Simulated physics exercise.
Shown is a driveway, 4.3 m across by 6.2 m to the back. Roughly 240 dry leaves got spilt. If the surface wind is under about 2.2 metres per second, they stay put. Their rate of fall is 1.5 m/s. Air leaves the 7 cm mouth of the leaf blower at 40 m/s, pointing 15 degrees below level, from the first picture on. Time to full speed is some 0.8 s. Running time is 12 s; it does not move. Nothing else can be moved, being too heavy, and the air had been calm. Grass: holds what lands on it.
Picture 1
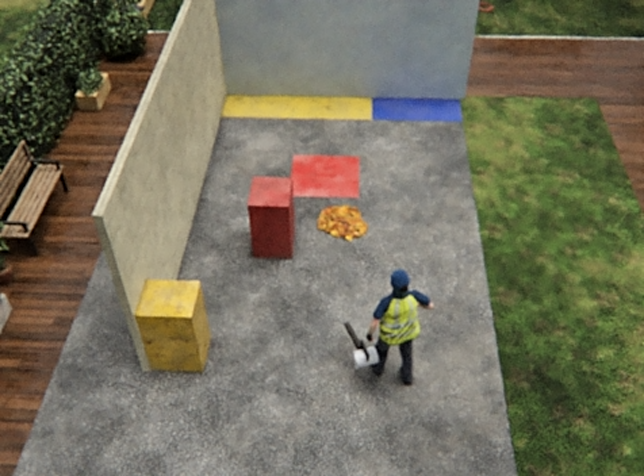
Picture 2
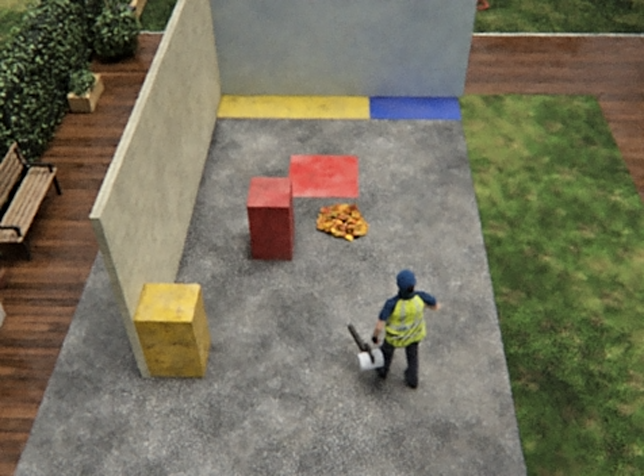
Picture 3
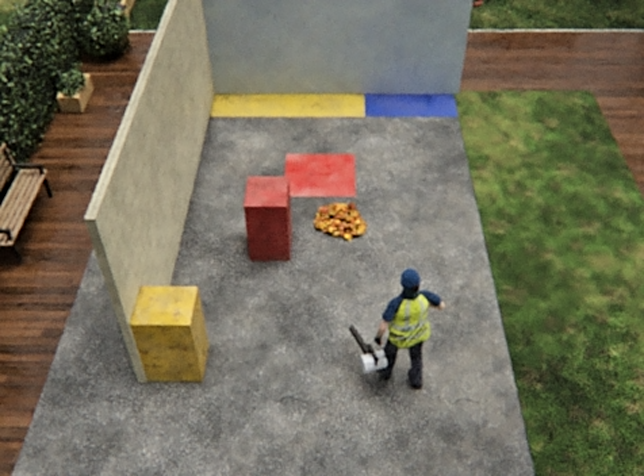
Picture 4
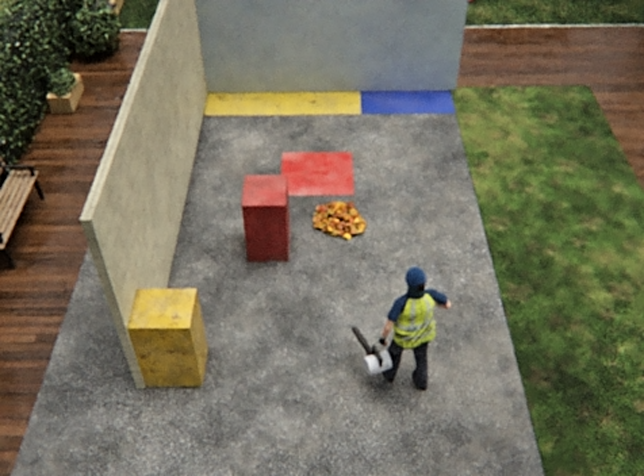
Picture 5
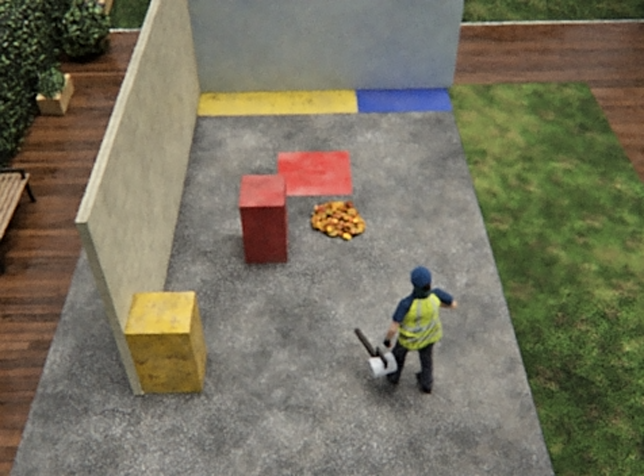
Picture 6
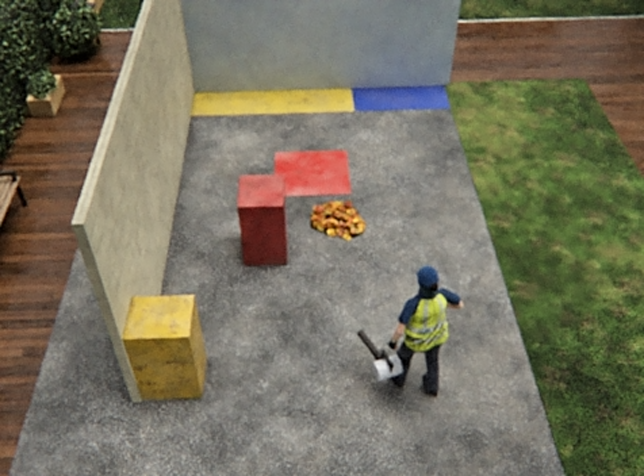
On a driveway, a person stands holding a leaf blower near a barely changing leaf pile.
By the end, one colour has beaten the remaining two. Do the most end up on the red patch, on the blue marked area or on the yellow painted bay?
It is yellow.
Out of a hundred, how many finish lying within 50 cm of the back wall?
20 per cent.
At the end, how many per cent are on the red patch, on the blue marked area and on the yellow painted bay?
I'd estimate around 2 per cent at red, 0 per cent at blue and 30 per cent at yellow.
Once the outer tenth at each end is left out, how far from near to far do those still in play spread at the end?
2.0 m or thereabouts.
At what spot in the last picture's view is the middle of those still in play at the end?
I'd put it around (322, 129).
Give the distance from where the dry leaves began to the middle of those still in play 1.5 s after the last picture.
Roughly 1.2 m from where they started.
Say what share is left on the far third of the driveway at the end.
Near 80 per cent at the end.
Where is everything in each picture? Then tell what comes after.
The middle of the dry leaves is near (341, 220), none has stirred yet and the mouth of the leaf blower is at (347, 325), in the first frame.
The middle of the dry leaves is near (341, 219), none has stirred yet, the yellow painted bay is centred on (294, 107), the blue marked area is centred on (414, 108) and the red patch is centred on (324, 176), in the second frame.
The middle of the dry leaves is near (339, 218), none has stirred yet, the top of a bin is at (267, 191) and the top of a bin is at (164, 305), in the third frame.
The middle of the dry leaves is near (338, 217) and none has stirred yet, in the fourth frame.
The middle of the dry leaves is near (336, 217) and none has stirred yet, in the fifth frame.
The middle of the dry leaves is near (333, 218) and about 5 % have left their places, in the sixth frame.
Then, 1.5 s after the last picture the count stands so, 4 % are on the yellow painted bay, 0 % on the blue marked area and 42 % on the red patch; the middle of those still in play is near (323, 166).
Then, 2.9 s after the last picture the count stands so, 15 % are on the yellow painted bay, 0 % on the blue marked area and 23 % on the red patch; the middle of those still in play is near (324, 153).
Then, 5.7 s after the last picture the count stands so, 20 % are on the yellow painted bay, 0 % on the blue marked area and 8 % on the red patch; the middle of those still in play is near (325, 140).
Then, 11.1 s after the last picture, at the end, 26 % are on the yellow painted bay, 0 % on the blue marked area and 2 % on the red patch; the middle of those still in play is near (322, 129).
